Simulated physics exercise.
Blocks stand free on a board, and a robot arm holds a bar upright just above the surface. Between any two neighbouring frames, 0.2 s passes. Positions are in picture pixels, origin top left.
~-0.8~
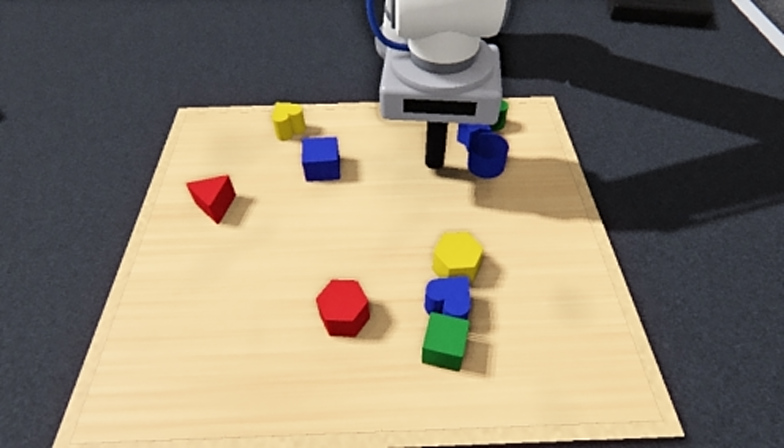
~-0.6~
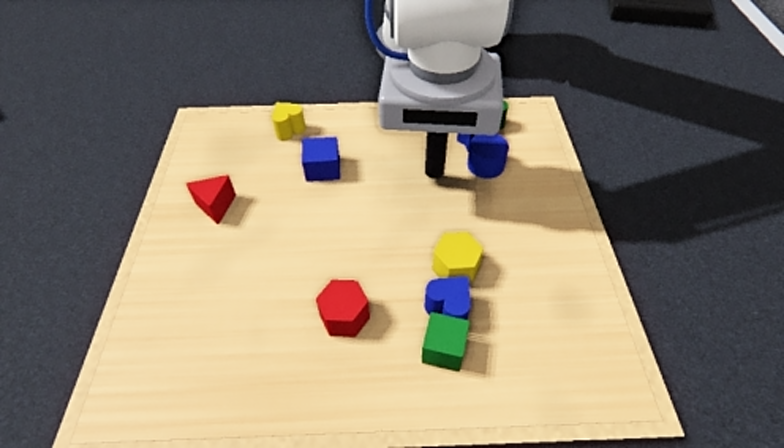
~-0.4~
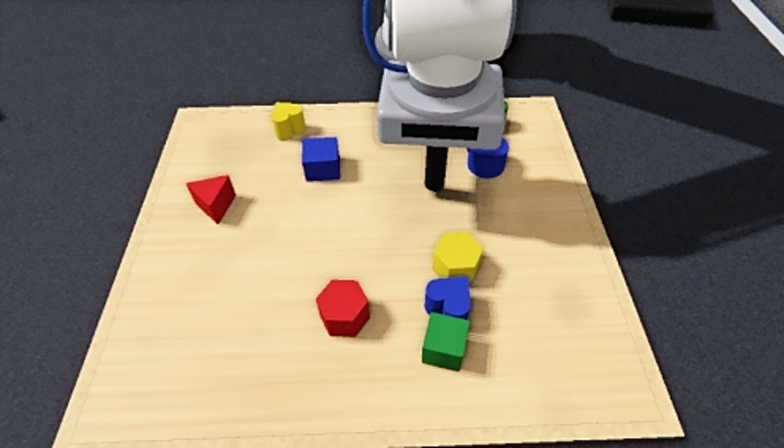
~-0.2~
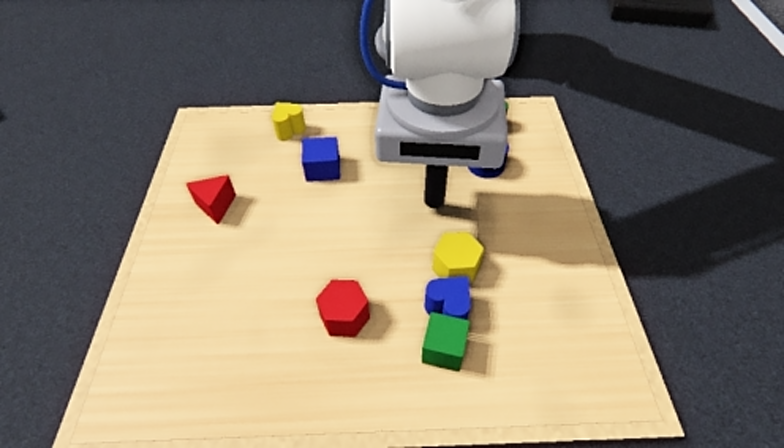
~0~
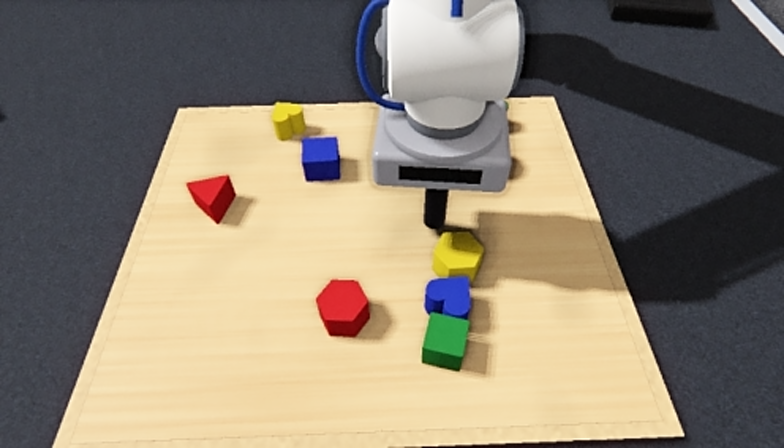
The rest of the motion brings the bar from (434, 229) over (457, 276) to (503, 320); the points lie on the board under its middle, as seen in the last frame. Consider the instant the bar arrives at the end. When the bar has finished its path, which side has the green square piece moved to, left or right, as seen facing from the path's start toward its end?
The shift is rightward.
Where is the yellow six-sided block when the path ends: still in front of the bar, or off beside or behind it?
It will keep going ahead of the bar.
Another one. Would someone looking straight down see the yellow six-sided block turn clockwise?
Short answer: No.
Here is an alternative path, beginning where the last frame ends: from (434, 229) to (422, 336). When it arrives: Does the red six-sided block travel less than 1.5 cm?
Going by the path, yes.
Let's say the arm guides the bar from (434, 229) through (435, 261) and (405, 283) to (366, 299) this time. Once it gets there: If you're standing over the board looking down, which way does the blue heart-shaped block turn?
Twists clockwise.
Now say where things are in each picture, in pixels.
The first picture shows tip of the bar at (435, 163), middles of tops, green square piece at (446, 334), blue heart-shaped block at (451, 293), yellow six-sided block at (459, 249).
The second picture shows bar at (435, 172), nothing pushed.
The third picture shows bar at (434, 185), nothing pushed.
The fourth picture shows bar at (434, 201), nothing pushed.
The fifth picture shows bar at (434, 221), green square piece at (446, 334), blue heart-shaped block at (451, 293), yellow six-sided block at (459, 249).
On the path given first. One third of the way, bar at (449, 253); green square piece at (444, 339); blue heart-shaped block at (459, 300), turned 25° clockwise; yellow six-sided block at (473, 265), turned 20° anticlockwise.
Two thirds of the way, bar at (472, 285); green square piece at (442, 351), turned 35° clockwise; blue heart-shaped block at (478, 324), turned 55° clockwise; yellow six-sided block at (505, 293), turned 45° anticlockwise.
At the end, bar at (506, 313); green square piece at (442, 351), turned 35° clockwise; blue heart-shaped block at (478, 324), turned 55° clockwise; yellow six-sided block at (546, 317), turned 60° anticlockwise.
